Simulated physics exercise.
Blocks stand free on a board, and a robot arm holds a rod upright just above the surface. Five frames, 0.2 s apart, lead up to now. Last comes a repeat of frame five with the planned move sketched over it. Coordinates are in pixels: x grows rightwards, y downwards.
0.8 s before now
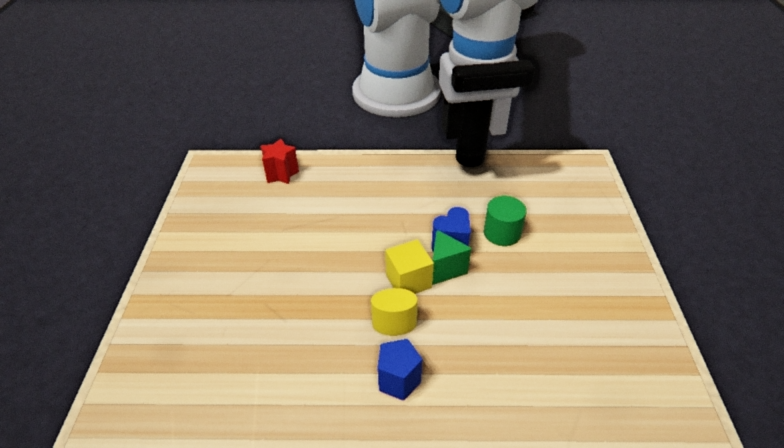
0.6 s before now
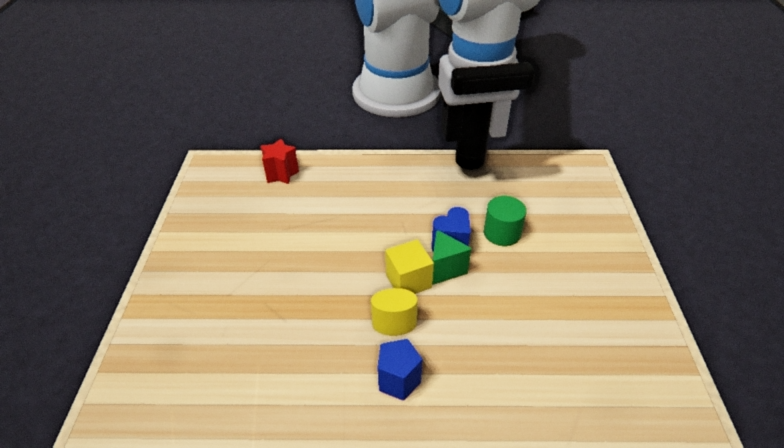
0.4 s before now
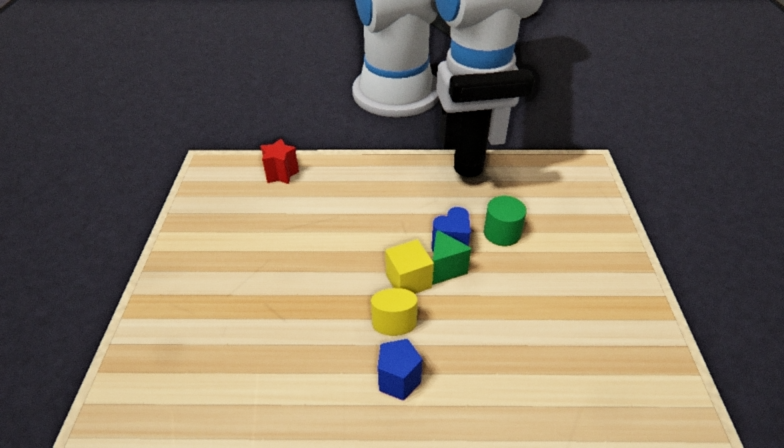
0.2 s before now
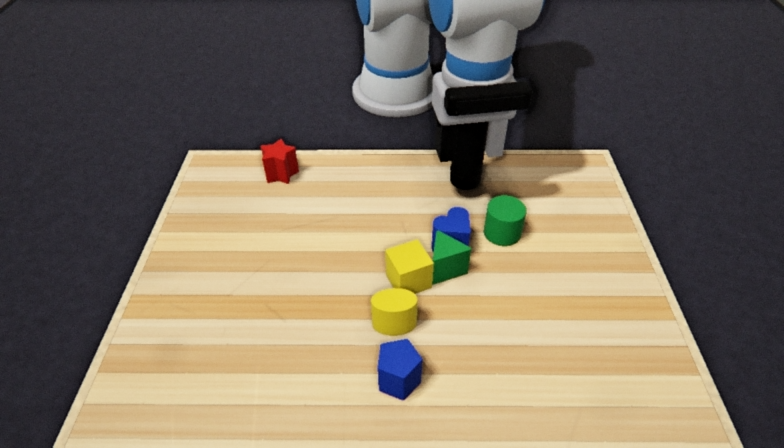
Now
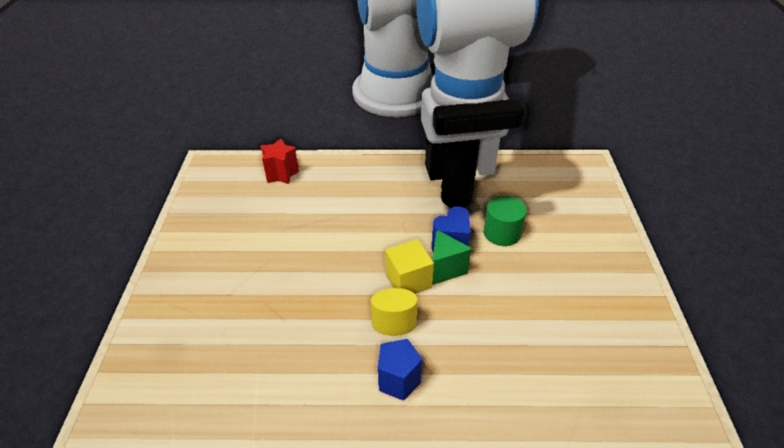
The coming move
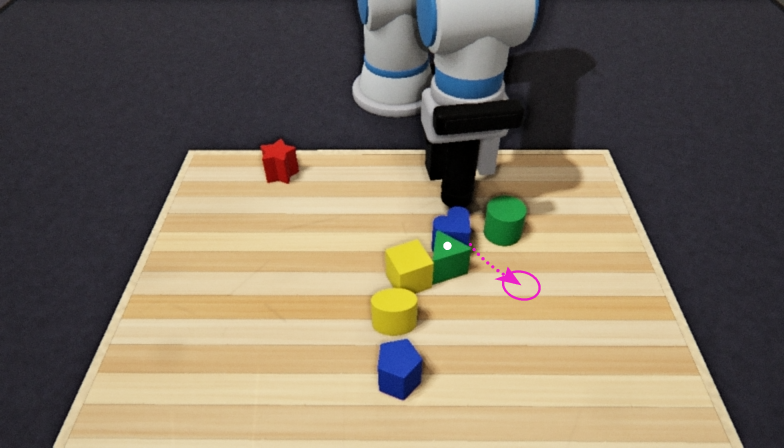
A white and blue robot arm holds a black rod upright over the far edge of a pale striped wooden board, seen from above and in front by a still camera. A red star sits far left, with a blue block, green triangle, green cylinder, yellow square, yellow round block and blue pentagon around the middle. The arm, barely moving at first, brings the rod nearer and slightly left, up to the blue block behind the triangle, while the blocks stay still.
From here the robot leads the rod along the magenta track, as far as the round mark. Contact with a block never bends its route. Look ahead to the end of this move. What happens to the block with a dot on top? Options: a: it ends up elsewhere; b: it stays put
The answer is a.
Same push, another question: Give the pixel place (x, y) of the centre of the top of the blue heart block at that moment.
The answer is (472, 260).
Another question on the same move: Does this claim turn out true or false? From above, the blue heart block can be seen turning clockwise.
My answer: True.
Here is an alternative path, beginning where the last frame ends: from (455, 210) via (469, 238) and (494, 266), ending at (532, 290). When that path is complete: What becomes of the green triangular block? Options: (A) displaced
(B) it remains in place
The answer is A.
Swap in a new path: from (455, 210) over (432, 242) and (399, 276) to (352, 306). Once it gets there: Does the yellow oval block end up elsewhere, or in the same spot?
Put simply, it goes somewhere else.
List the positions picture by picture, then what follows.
The first picture shows tip of the rod (470, 159), middles of tops, yellow square (409, 256), green triangular block (447, 246), blue heart block (454, 221), green disc (507, 208).
The second picture shows rod (470, 161), nothing pushed.
The third picture shows rod (469, 169), nothing pushed.
The fourth picture shows rod (465, 181), nothing pushed.
The fifth picture shows rod (457, 199), yellow square (409, 256), green triangular block (447, 246), blue heart block (454, 221), green disc (507, 208).
The line goes from (455, 210) over (465, 236) and (487, 262) to (521, 285); the dot is on the green triangular block.
On the path given first. One third of the way, rod (466, 226); green triangular block (444, 255); blue heart block (453, 235), turned 25° clockwise.
Two thirds of the way, rod (490, 252); yellow square (406, 257), turned 15° clockwise; green triangular block (442, 271), turned 25° clockwise; blue heart block (467, 257), turned 60° clockwise.
At the end, rod (524, 274); yellow square (406, 257), turned 15° clockwise; green triangular block (442, 271), turned 25° clockwise; blue heart block (472, 260), turned 75° clockwise; green disc unmoved.
